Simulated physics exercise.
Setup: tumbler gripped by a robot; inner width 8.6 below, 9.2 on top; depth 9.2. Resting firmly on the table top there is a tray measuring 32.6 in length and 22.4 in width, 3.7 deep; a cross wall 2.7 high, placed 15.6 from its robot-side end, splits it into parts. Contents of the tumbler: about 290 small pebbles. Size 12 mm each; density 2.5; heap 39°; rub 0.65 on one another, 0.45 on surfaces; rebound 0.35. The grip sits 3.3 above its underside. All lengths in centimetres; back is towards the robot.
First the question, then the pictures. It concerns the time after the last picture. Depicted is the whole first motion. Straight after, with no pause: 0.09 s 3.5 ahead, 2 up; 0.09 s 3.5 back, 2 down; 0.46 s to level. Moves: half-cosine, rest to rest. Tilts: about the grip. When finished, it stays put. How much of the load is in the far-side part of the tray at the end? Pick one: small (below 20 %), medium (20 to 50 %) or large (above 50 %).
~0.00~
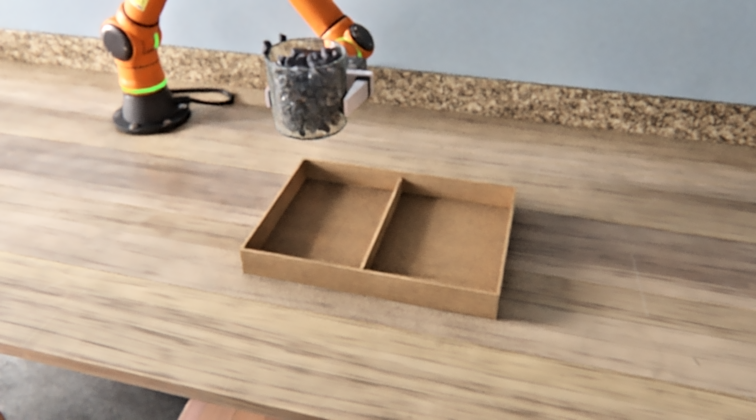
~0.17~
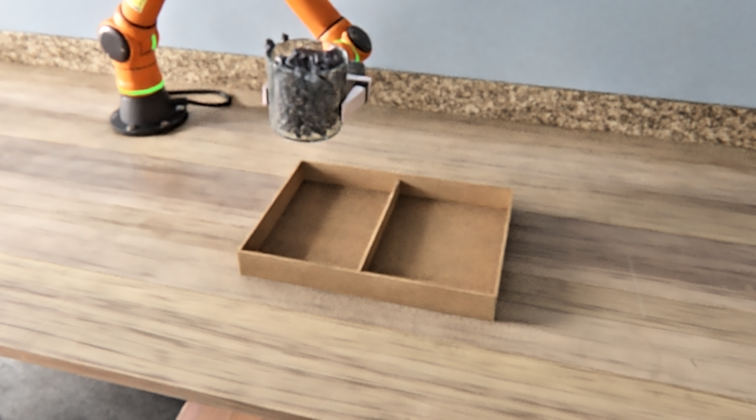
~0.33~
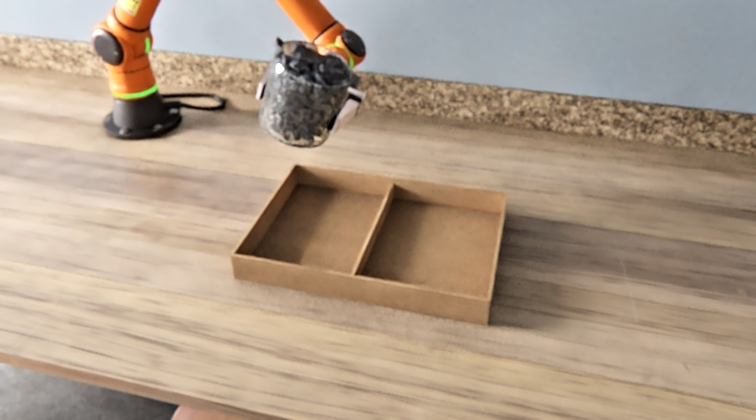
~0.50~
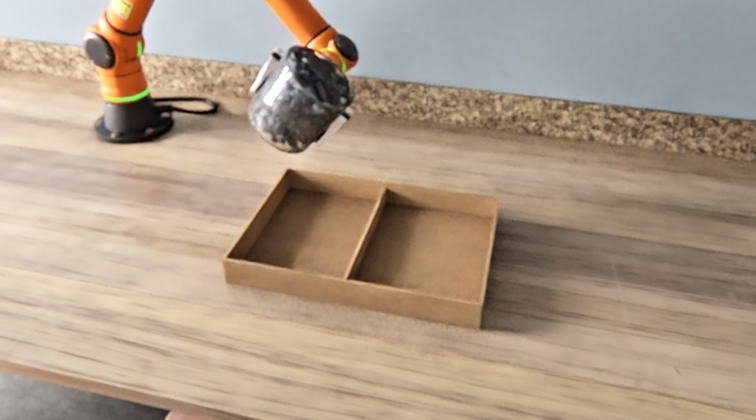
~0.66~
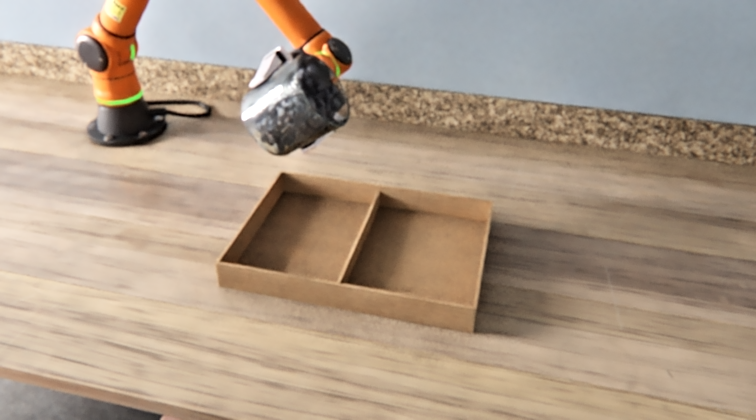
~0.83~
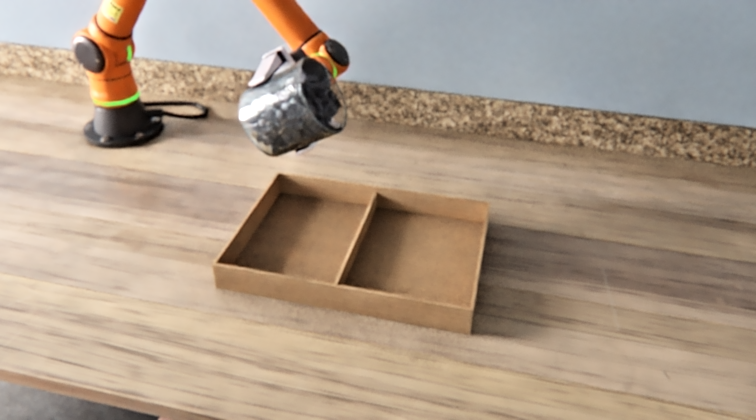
Medium.
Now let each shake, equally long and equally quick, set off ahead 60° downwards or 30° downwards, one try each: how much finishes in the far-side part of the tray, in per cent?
Roughly 5 per cent, then 15 per cent.
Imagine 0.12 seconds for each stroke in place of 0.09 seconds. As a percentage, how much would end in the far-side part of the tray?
Estimate for that case: 20 %.
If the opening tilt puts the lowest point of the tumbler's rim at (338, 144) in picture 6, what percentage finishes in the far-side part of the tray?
Somewhere around 85 %.
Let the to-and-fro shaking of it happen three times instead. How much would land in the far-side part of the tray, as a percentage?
In that case it would be roughly 60 per cent.
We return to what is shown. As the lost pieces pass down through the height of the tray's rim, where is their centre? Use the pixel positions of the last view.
Near (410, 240).
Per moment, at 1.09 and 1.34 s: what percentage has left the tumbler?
First it's 45 percent, and after that 45 percent.
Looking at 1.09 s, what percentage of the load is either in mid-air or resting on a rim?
About 43 %.
By 1.09 s, tilted 55° forward, highest piece 23 above the table; 169 in the tumbler, 125 in flight or on a rim.
By 1.34 s, tilted 11° forward, highest piece 26 above the table; 164 in the tumbler, 123 in the far-side part, 5 in the robot-side part, 2 in flight or on a rim.
By 1.67 s, level, highest piece 26 above the table; 164 in the tumbler, 124 in the far-side part, 5 in the robot-side part, 1 on the table or floor.
By 2.72 s, level, highest piece 25 above the table; 164 in the tumbler, 124 in the far-side part, 5 in the robot-side part, 1 on the table or floor.
Final count, 164 in the tumbler, 124 in the far-side part, 5 in the robot-side part, 1 on the table or floor. That is 42 % in the far-side part of the tray.
